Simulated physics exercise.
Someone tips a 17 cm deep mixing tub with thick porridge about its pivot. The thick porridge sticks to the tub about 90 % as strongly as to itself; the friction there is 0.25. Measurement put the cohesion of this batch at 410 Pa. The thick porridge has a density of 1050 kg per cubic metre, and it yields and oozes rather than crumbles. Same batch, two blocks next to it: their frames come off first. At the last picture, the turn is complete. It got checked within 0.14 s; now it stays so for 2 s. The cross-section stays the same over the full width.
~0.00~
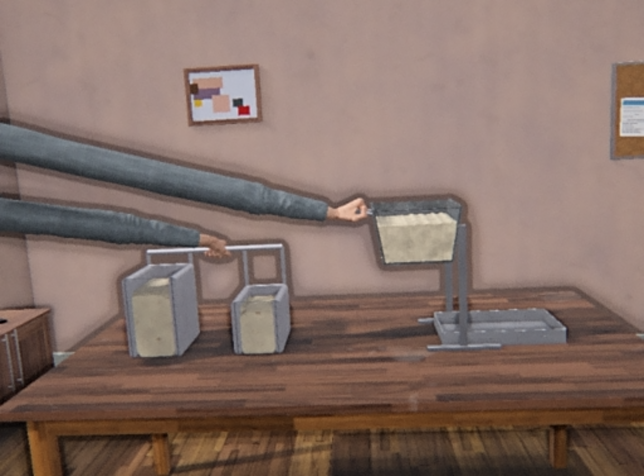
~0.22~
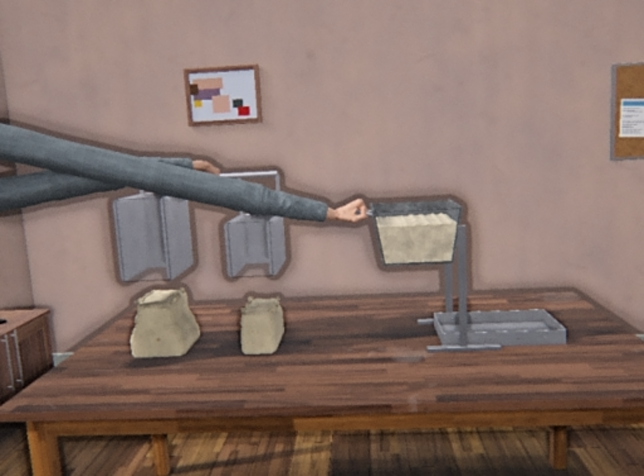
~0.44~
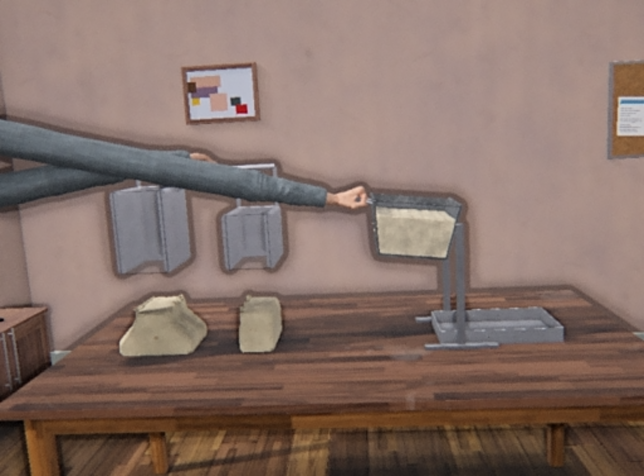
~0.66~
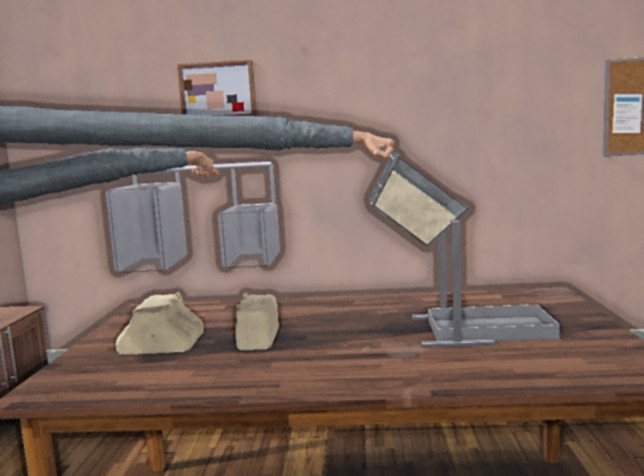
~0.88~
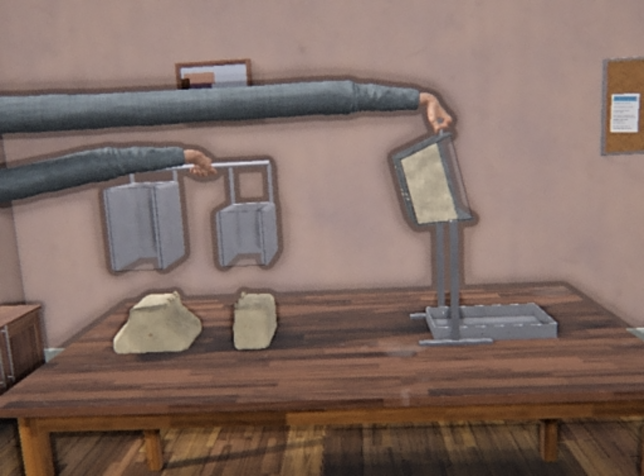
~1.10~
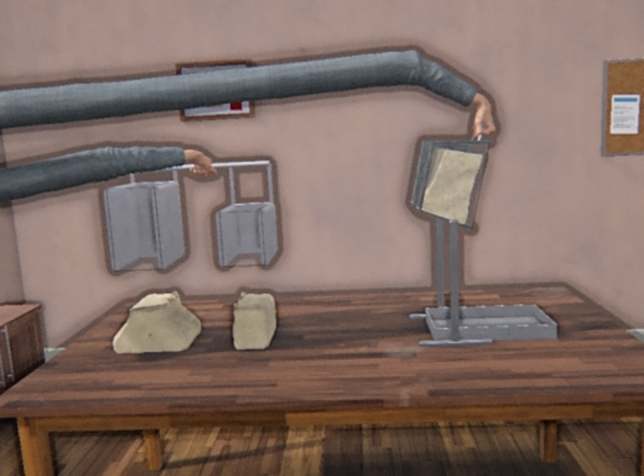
Grey-sleeved arms lifting open holders off two pale blocks, which slump on the table, then turning a porridge-filled tub onto its side.
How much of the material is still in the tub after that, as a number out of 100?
About 0 out of 100.
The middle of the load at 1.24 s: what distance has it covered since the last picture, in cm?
Displacement noted: Approx. 9 cm... about that.
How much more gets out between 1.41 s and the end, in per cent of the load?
Roughly 25 per cent of the load.
After 1.24 s, the tub is at 102 degrees and holds 63 %.
After 1.41 s, the tub is at 102 degrees and holds 23 %.
After 1.58 s, the tub is at 102 degrees and holds 0 %.
After 1.75 s, the tub is at 102 degrees and holds 0 %.
After 3.10 s, at the end, the tub is at 102 degrees and holds 0 %.
